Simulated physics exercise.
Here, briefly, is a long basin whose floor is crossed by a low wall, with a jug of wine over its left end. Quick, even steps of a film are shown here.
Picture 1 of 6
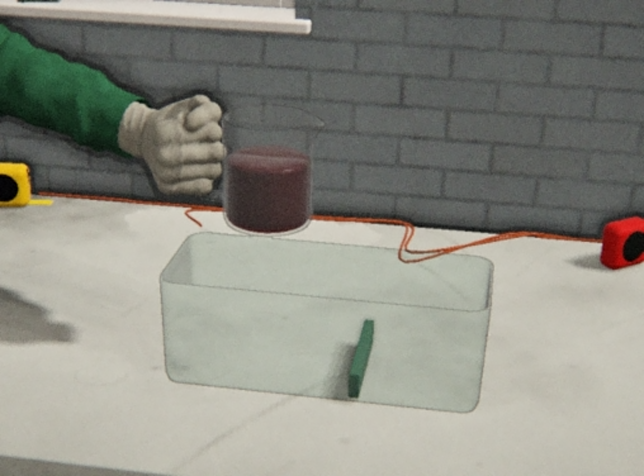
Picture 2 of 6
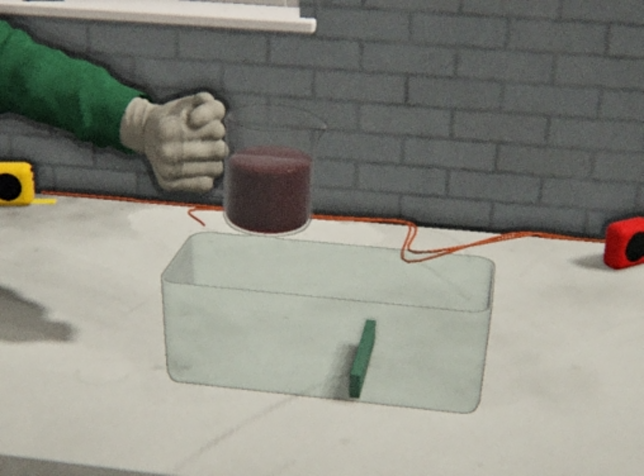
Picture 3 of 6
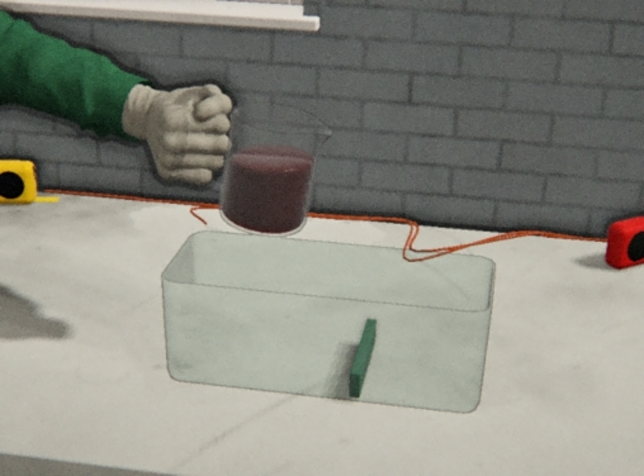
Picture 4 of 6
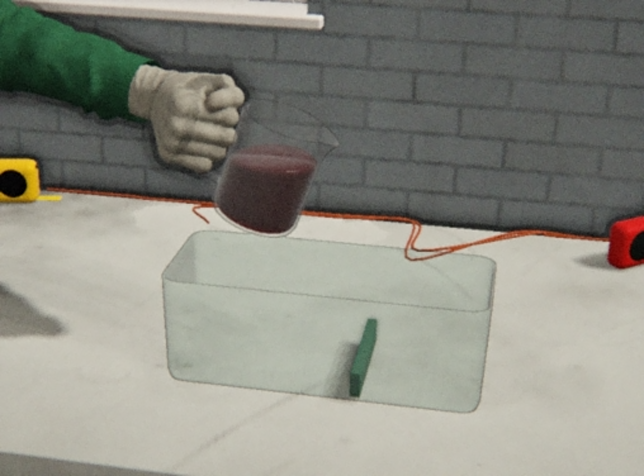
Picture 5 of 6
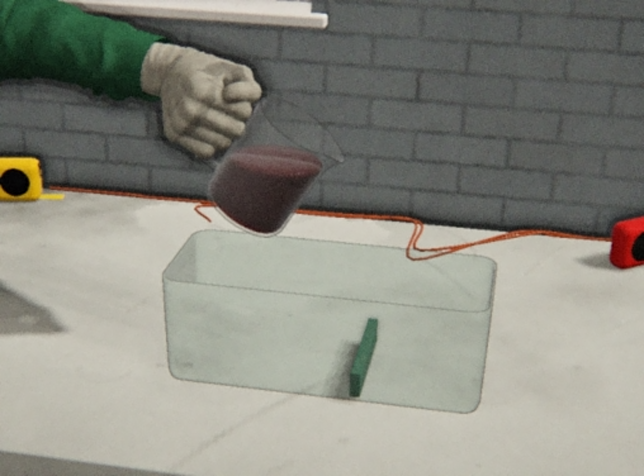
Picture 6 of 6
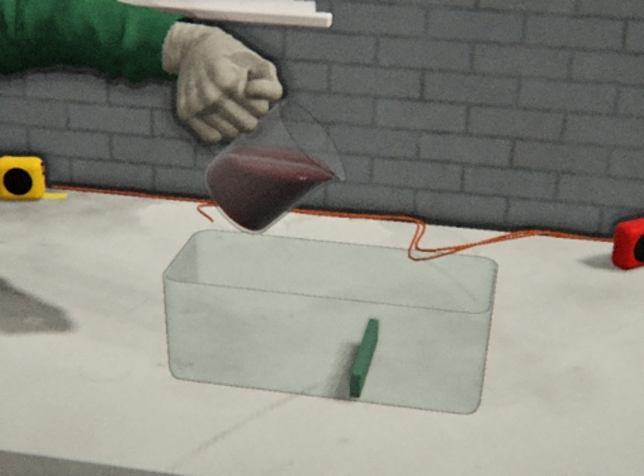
Above a clear basin on a table, a gloved hand tilts a jug of dark-red liquid rightward.
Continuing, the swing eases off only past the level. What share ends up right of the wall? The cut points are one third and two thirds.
Tops two thirds.
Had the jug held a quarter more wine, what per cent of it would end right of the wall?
Close to 75 per cent.
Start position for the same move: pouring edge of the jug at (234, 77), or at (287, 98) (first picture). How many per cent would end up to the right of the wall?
Result, first then second: About 15 % and about 10 %.
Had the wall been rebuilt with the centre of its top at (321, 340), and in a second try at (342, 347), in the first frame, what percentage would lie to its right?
With the first placement it is 90 %, with the second 90 %.
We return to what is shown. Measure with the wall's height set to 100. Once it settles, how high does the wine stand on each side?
The left reads 10 in a hundred and the right 70 in a hundred.
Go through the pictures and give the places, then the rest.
In the first frame, it leans 0°; its right rim is at (325, 123); the wine meets the walls at (229, 153) and (311, 159); the long basin's rim runs from (175, 257) to (491, 286); the wall's top is at (362, 347).
In the second frame, it leans 2°; its right rim is at (328, 126); the wine meets the walls at (230, 154) and (313, 161).
In the third frame, it leans 9°; its right rim is at (334, 132); the wine meets the walls at (231, 153) and (315, 160).
In the fourth frame, it leans 19°; its right rim is at (340, 144); the wine meets the walls at (231, 155) and (319, 161).
In the fifth frame, it leans 32°; its right rim is at (345, 160); the wine meets the walls at (221, 163) and (324, 164).
In the sixth frame, it leans 47°; its right rim is at (347, 180); the wine meets the walls at (213, 158) and (336, 171).
A moment on, the jug is tipped right over and 60 per cent is still to pour, 4 is left of the wall and 13 right of it.
Next, the jug is tipped right over and 14 per cent is still to pour, 16 is left of the wall and 61 right of it.
Then the jug is tipped right over and 1 per cent is still to pour, 22 is left of the wall and 75 right of it.
Later the jug is tipped right over and 0 per cent is still to pour, 25 is left of the wall and 75 right of it.
Finally, 25 per cent lies left of the wall, 74 right of it and 1 outside.
